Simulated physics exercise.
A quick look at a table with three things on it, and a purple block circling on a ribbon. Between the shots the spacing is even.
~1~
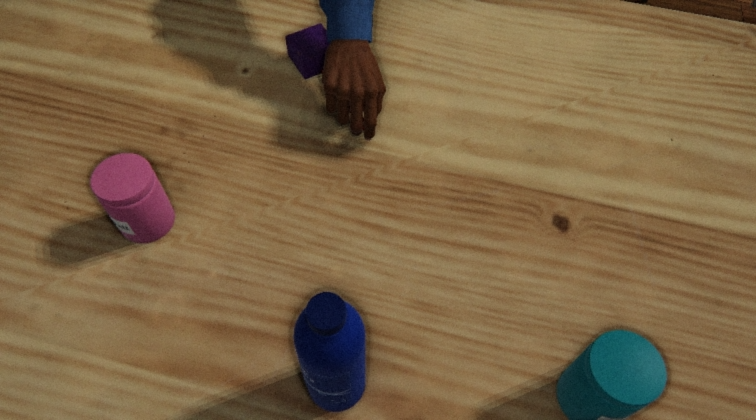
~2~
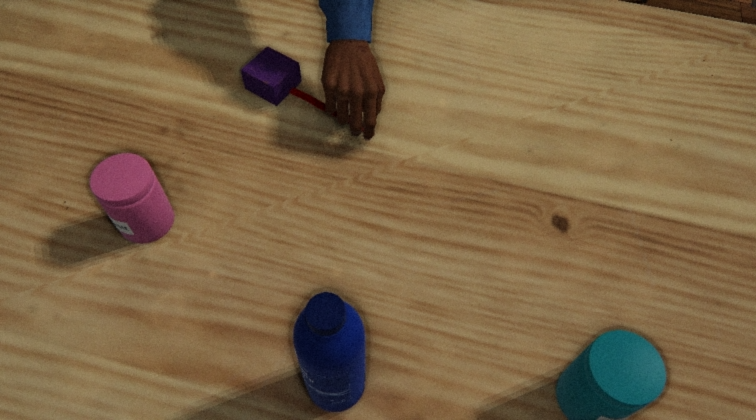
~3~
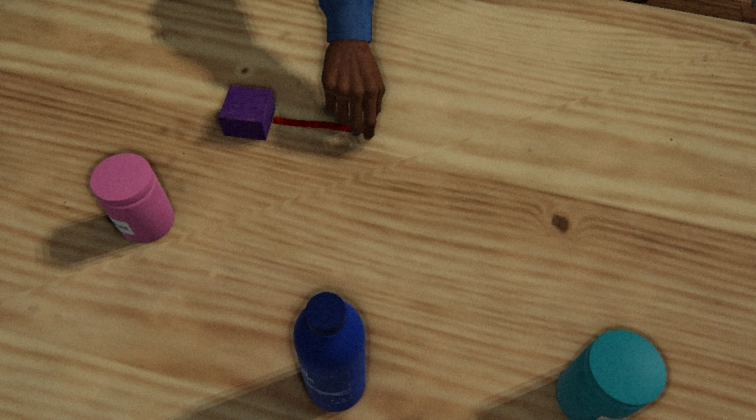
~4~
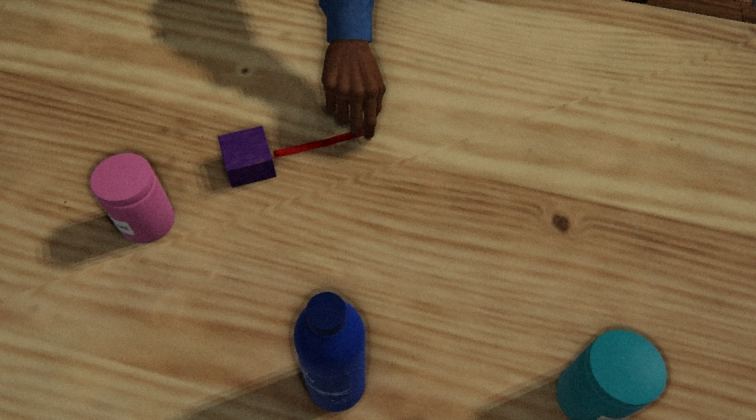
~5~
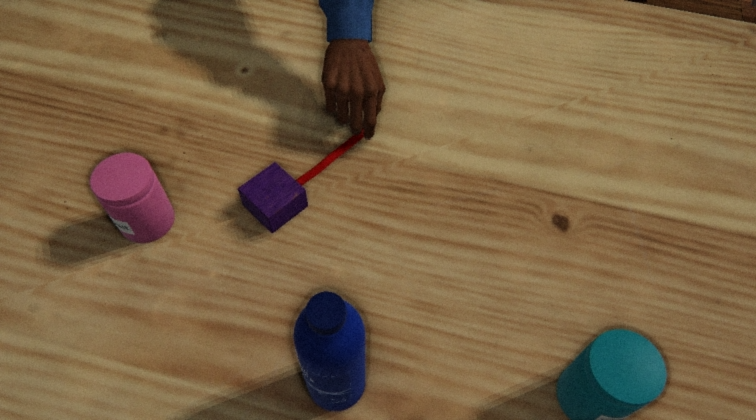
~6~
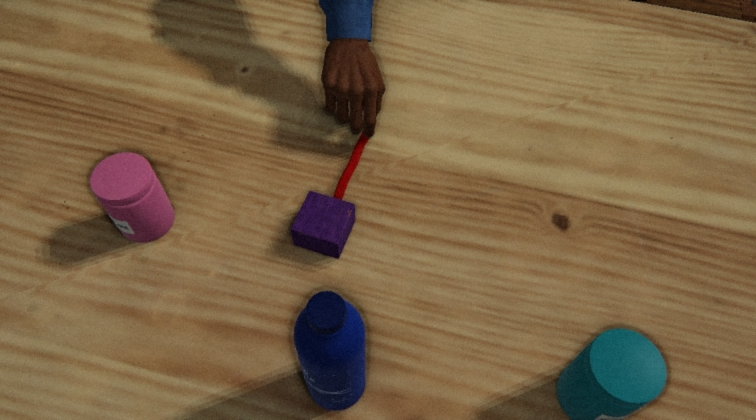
The footage shows a hand swinging a purple block on a red ribbon anticlockwise over a wooden table, from beside the hand, out past the pink jar, then round toward the blue bottle, while a turquoise jar sits at right.
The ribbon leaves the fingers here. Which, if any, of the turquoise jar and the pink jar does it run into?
The turquoise jar is not run into; the pink jar is not run into.
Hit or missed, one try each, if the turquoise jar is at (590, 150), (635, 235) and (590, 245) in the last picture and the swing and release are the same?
Clear, collision, collision.
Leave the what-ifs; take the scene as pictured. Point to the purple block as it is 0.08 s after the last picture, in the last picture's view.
About (444, 244).
Then, 0.08 s later than the last view, block near (444, 244).
Then, 0.20 s later than the last view, block near (590, 266).
Finally, block out of view. The turquoise jar stays untouched and the pink jar remains clear.
